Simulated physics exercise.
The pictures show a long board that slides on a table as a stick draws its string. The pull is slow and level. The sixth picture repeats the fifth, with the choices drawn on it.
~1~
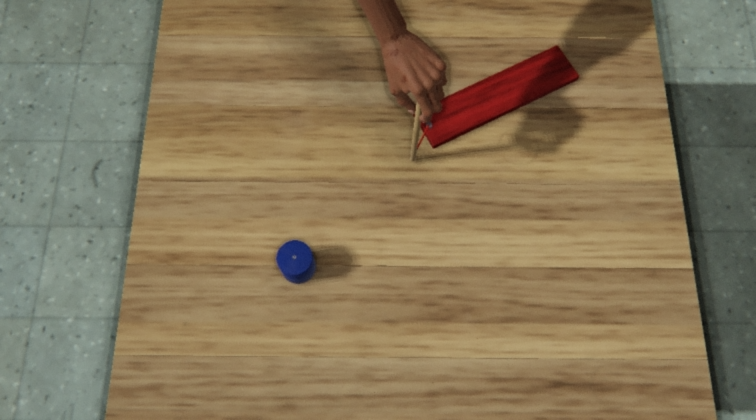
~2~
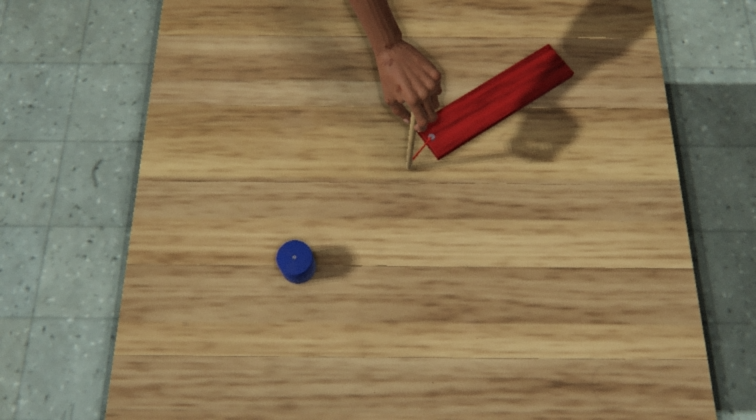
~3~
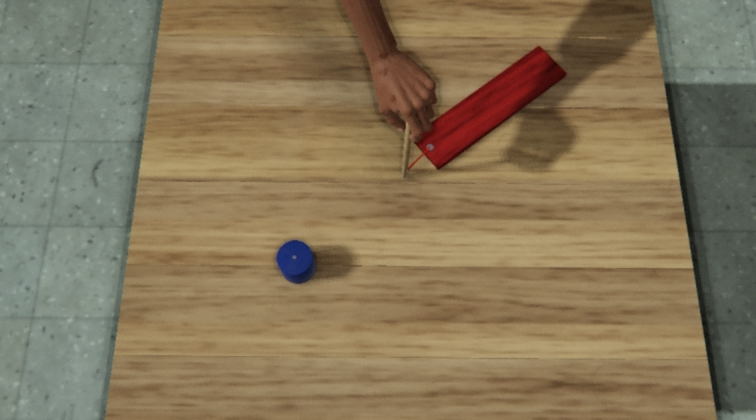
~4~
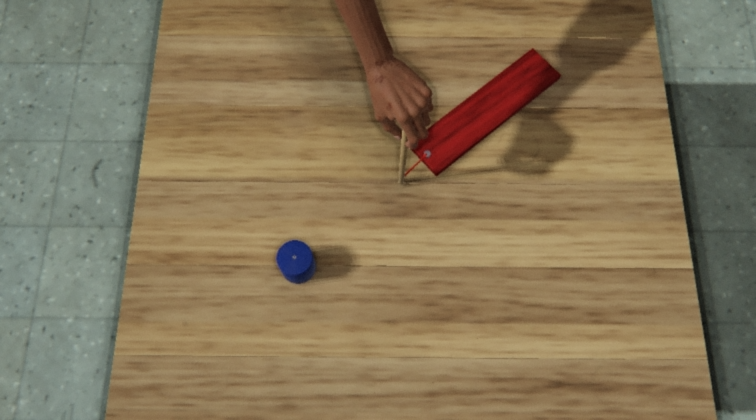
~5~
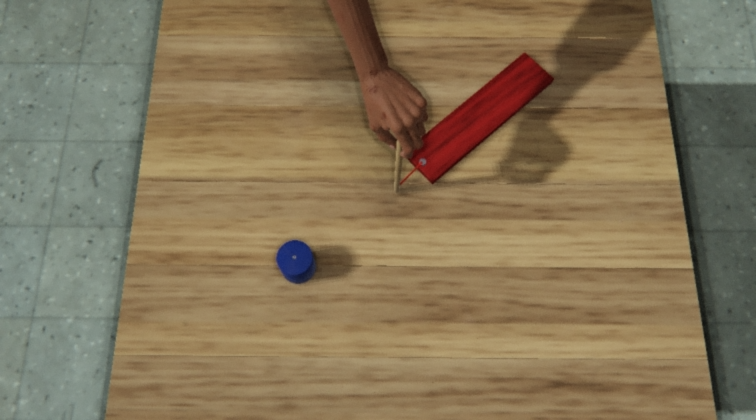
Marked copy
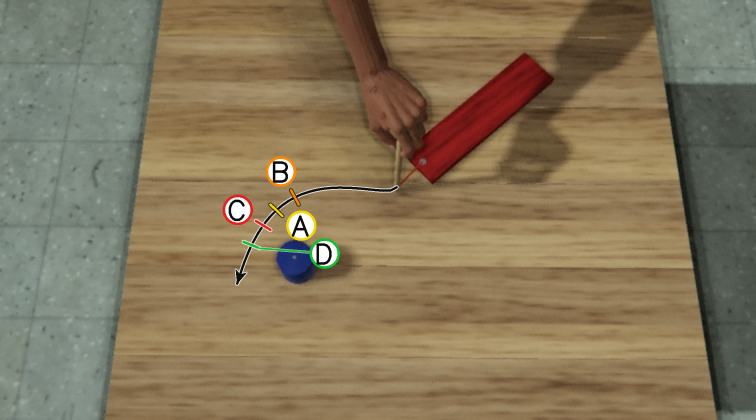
A long red board lies at a slant on a wooden table, its near end by a hand holding a thin stick with a string. The hand draws the stick toward the viewer and slightly left, and the board slides a short way after it, turning a little steeper, while the blue tin stays still.
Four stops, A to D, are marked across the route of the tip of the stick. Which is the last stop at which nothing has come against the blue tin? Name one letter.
Up to mark D.
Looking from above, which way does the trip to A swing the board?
Clockwise.
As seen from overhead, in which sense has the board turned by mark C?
Clockwise.
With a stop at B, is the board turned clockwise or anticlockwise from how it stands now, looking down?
Clockwise.
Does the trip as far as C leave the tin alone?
For that mark, yes.
On the marked copy, A at (276, 210); B at (295, 197); C at (263, 225); D at (252, 245); the route from (397, 187) via (295, 197) to (237, 284).
With D. Early on, foot of the stick (339, 188), middle of the board (442, 136).
Further on, foot of the stick (282, 206), middle of the board (391, 157).
At the end, foot of the stick (252, 246), middle of the board (355, 179); nothing has been touched.
As for the rest, A is safe but short; B is safe but short; C is safe but short.
